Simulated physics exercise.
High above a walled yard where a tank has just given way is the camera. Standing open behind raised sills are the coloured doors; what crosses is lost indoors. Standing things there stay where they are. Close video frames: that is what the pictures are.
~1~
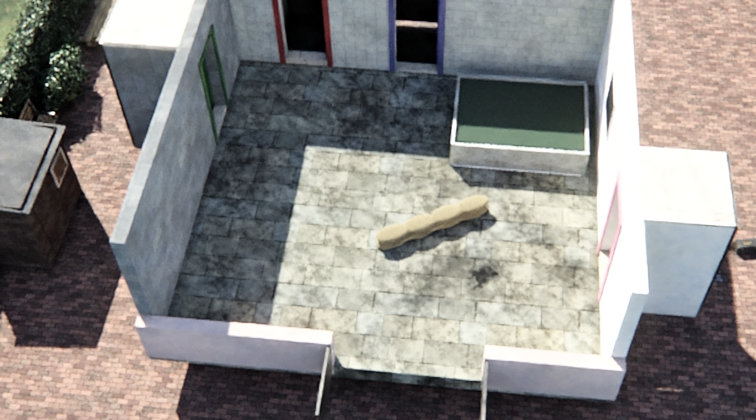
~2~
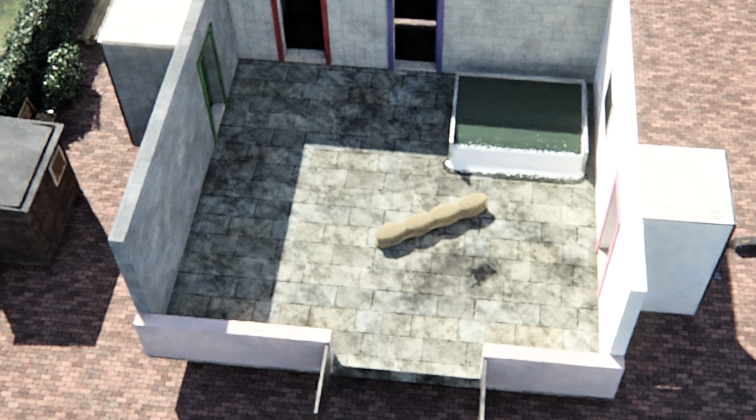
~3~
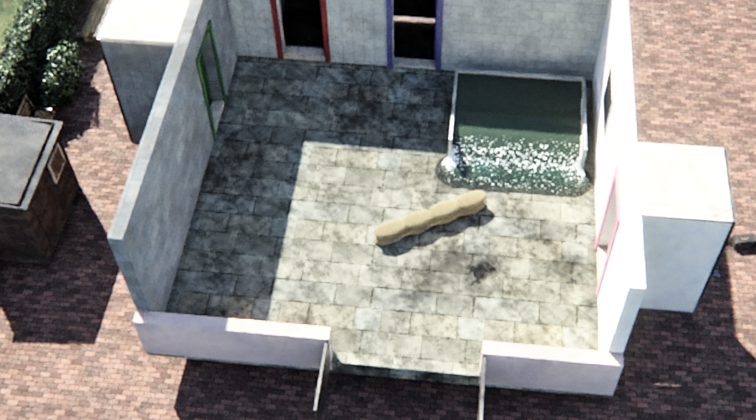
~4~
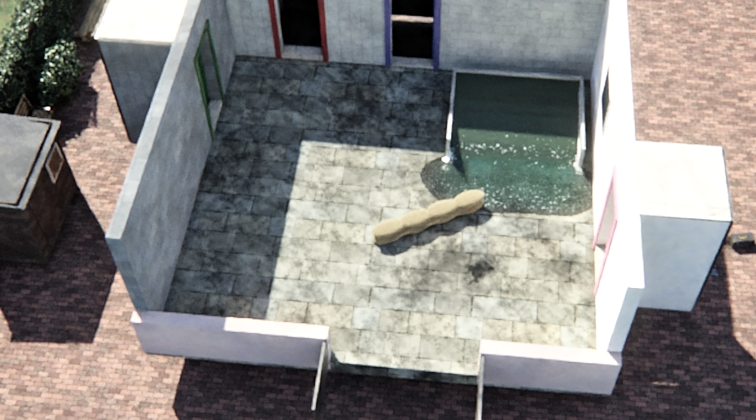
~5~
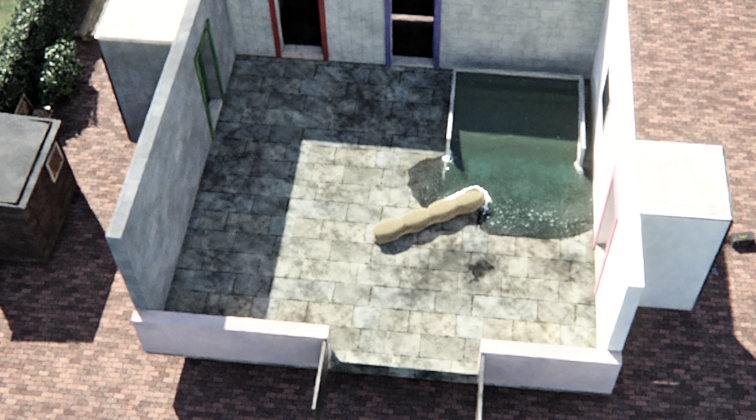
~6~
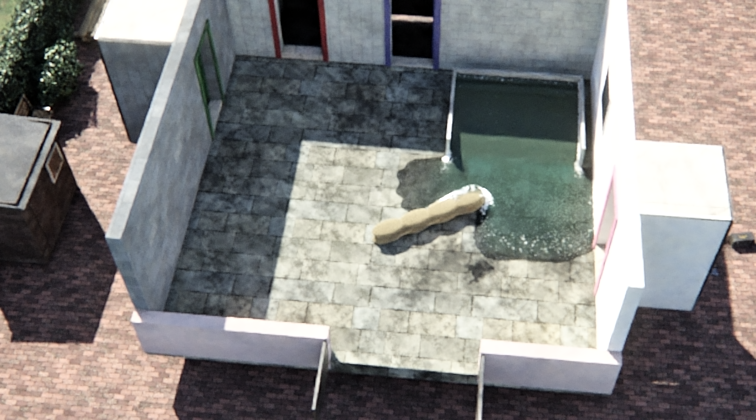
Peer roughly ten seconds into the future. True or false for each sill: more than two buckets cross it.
Red door - false; green door - false; pink door - false; blue door - false.
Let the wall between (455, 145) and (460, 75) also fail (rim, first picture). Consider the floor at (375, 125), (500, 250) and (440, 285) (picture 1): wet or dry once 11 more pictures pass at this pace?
Result, in sequence: Sodden, spared by the spill, spared by the spill.
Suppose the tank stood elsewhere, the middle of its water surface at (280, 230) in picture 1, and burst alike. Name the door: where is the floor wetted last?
Last comes the one in blue.
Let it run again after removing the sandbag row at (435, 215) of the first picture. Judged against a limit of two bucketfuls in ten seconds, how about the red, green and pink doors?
After that, the red door does not pass it, the green door does not pass it, and the pink door does not pass it.
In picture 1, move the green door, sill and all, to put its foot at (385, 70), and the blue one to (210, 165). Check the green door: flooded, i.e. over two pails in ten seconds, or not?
The green one stays within the limit, as far as I can tell.
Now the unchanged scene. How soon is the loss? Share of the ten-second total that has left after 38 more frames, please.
About 65 %.
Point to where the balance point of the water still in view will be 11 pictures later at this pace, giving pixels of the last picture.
The spot I would choose is (509, 205).
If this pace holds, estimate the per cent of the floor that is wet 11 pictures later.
It comes to 35 per cent.
A moment on, water covers 25 % of the floor; the red door not reached, the green door not reached, the pink door wet at the sill, nothing in, the blue door not reached.
Next, water covers 35 % of the floor; the red door not reached, the green door not reached, the pink door wet at the sill, nothing in, the blue door not reached.
Then, water covers 55 % of the floor; the red door not reached, the green door not reached, the pink door wet at the sill, nothing in, the blue door not reached.
Later, water covers 70 % of the floor; the red door not reached, the green door wet at the sill, nothing in, the pink door under two buckets in, the blue door not reached.
In the end, water covers 85 % of the floor; the red door wet at the sill, nothing in, the green door wet at the sill, nothing in, the pink door under two buckets in, the blue door not reached.
